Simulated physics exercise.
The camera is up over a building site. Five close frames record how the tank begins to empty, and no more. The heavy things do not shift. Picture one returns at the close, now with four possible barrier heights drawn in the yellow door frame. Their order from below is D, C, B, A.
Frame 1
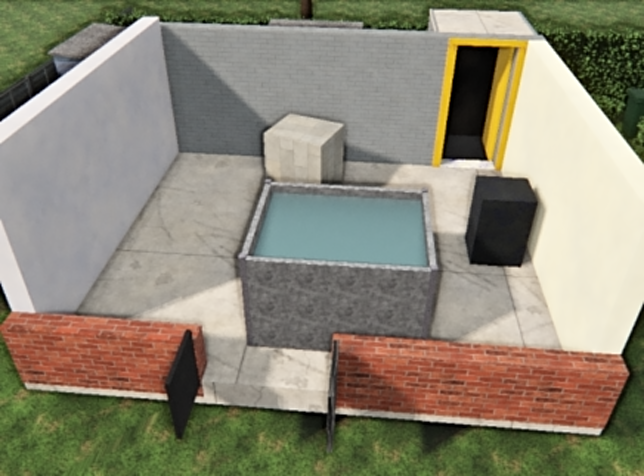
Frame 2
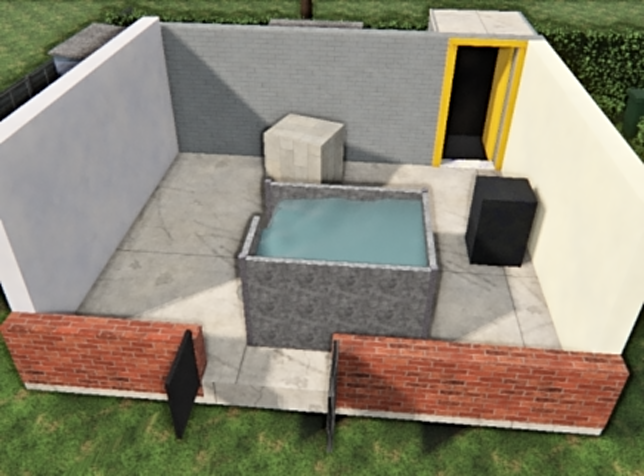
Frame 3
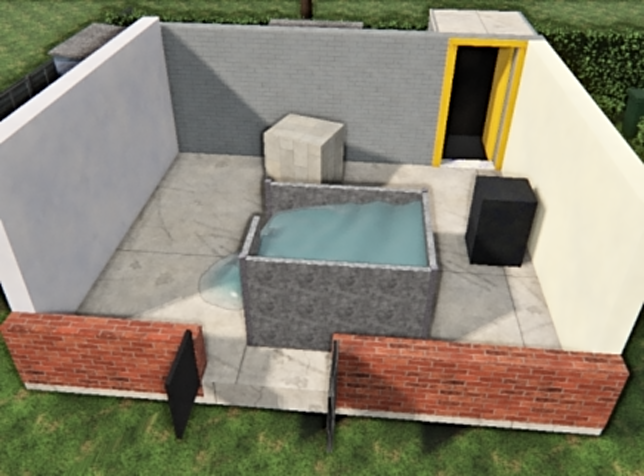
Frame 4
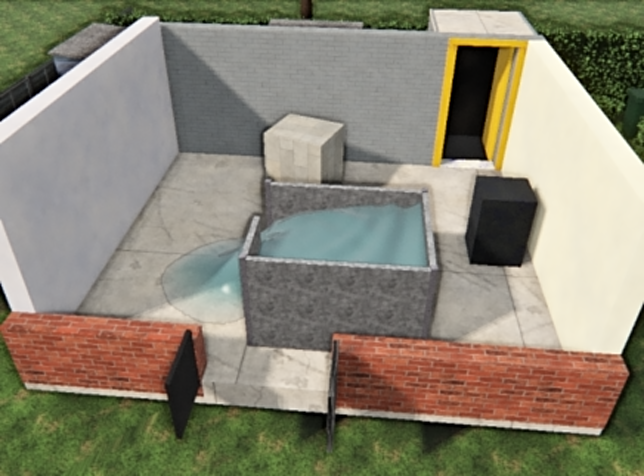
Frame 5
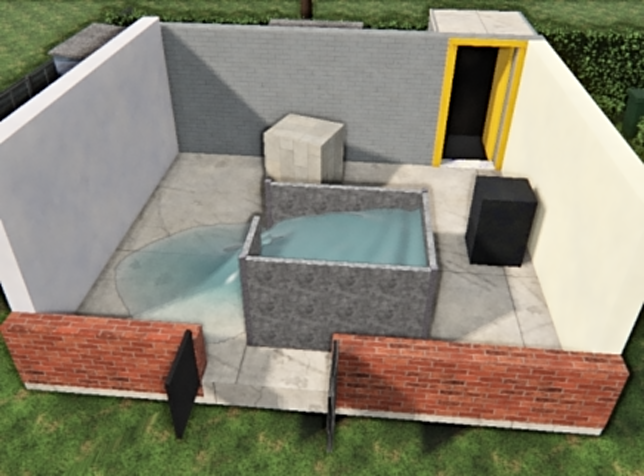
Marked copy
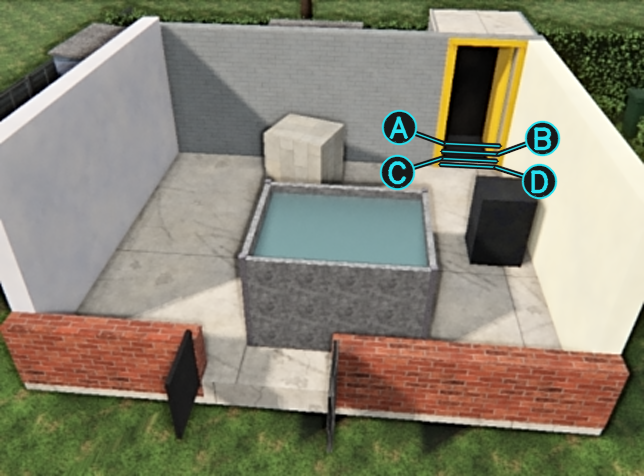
Water pours out the left side of the stone tank and spreads across the concrete floor.
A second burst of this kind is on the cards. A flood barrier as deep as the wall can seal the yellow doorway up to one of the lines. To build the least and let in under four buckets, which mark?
Mark C just does it.
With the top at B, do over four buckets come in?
No.
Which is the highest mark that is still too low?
The answer is D.
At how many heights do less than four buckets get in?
Three of them.
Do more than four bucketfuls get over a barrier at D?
Yes, it does.
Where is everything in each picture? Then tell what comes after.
In the first picture, water in the tank at rest, its middle at (342, 228); foot of the yellow doorway at (467, 168); open gate at (267, 325).
In the second picture, water covers 1 % of the ground, its front hidden from here.
In the third picture, 3 % of the ground under water, visible out to (206, 279).
In the fourth picture, 7 % of the ground under water, visible out to (172, 267).
In the fifth picture, 15 % of the ground under water, visible out to (129, 258).
In cyan, A at (471, 144); B at (470, 152); C at (468, 159); D at (467, 165); from the bottom up D, C, B, A.
For mark A, nothing gets over.
For mark B, nothing gets over.
For mark C, a splash gets over, under a bucket.
For mark D, about 11 bucketfuls get in.
